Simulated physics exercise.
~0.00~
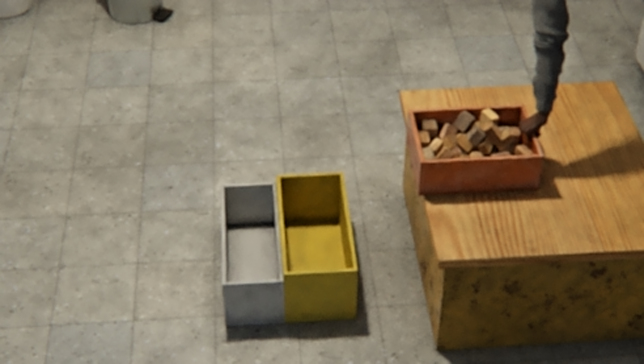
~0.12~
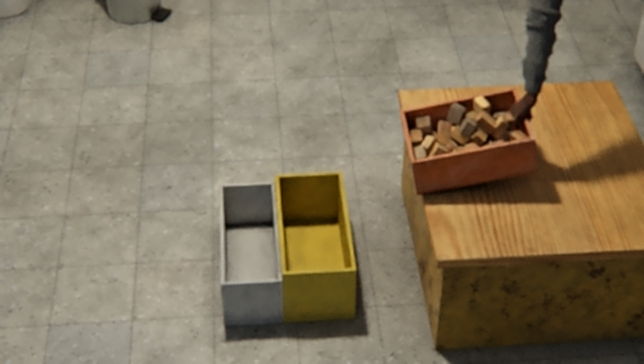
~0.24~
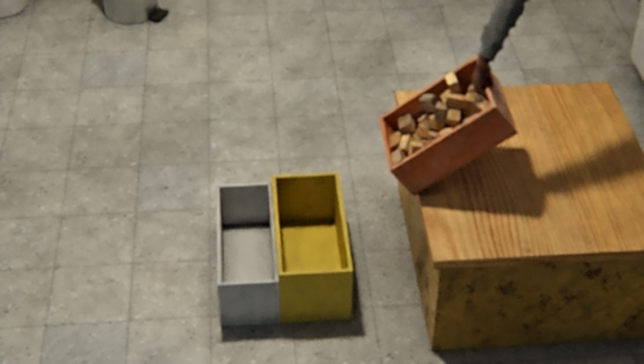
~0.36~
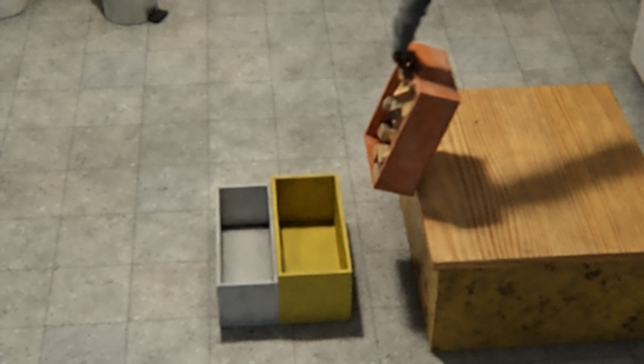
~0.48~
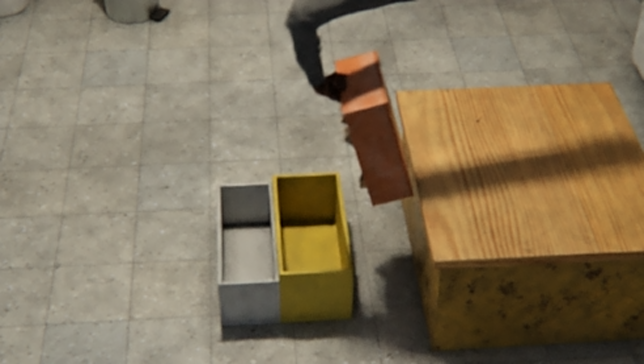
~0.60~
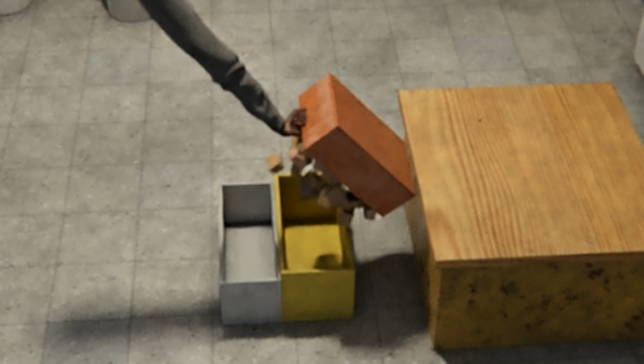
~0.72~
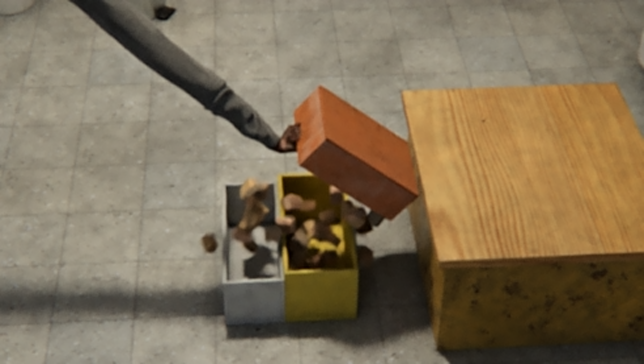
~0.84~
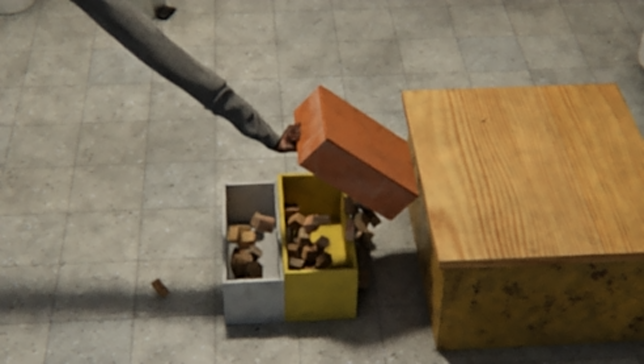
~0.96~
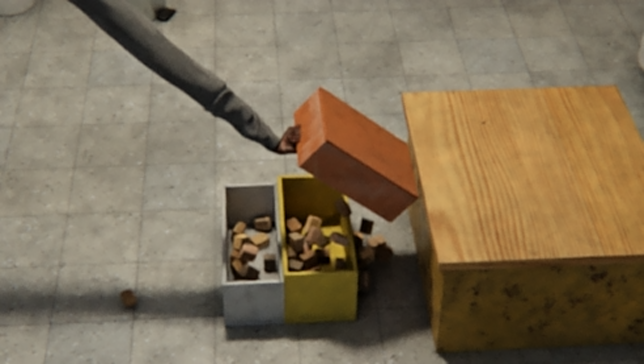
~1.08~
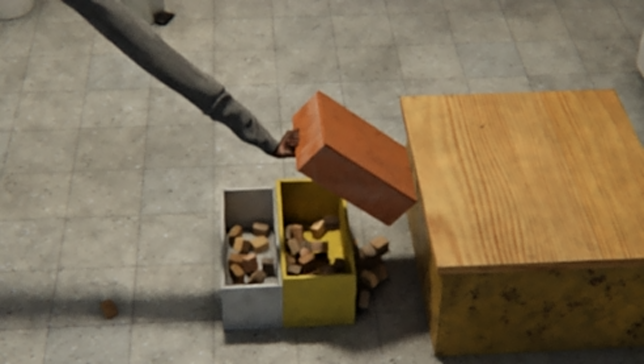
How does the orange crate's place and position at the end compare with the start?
At the start the orange crate sits upright on the wooden bench, full of blocks. At the end it is farther left, held tipped over beside the bench above the yellow trough.
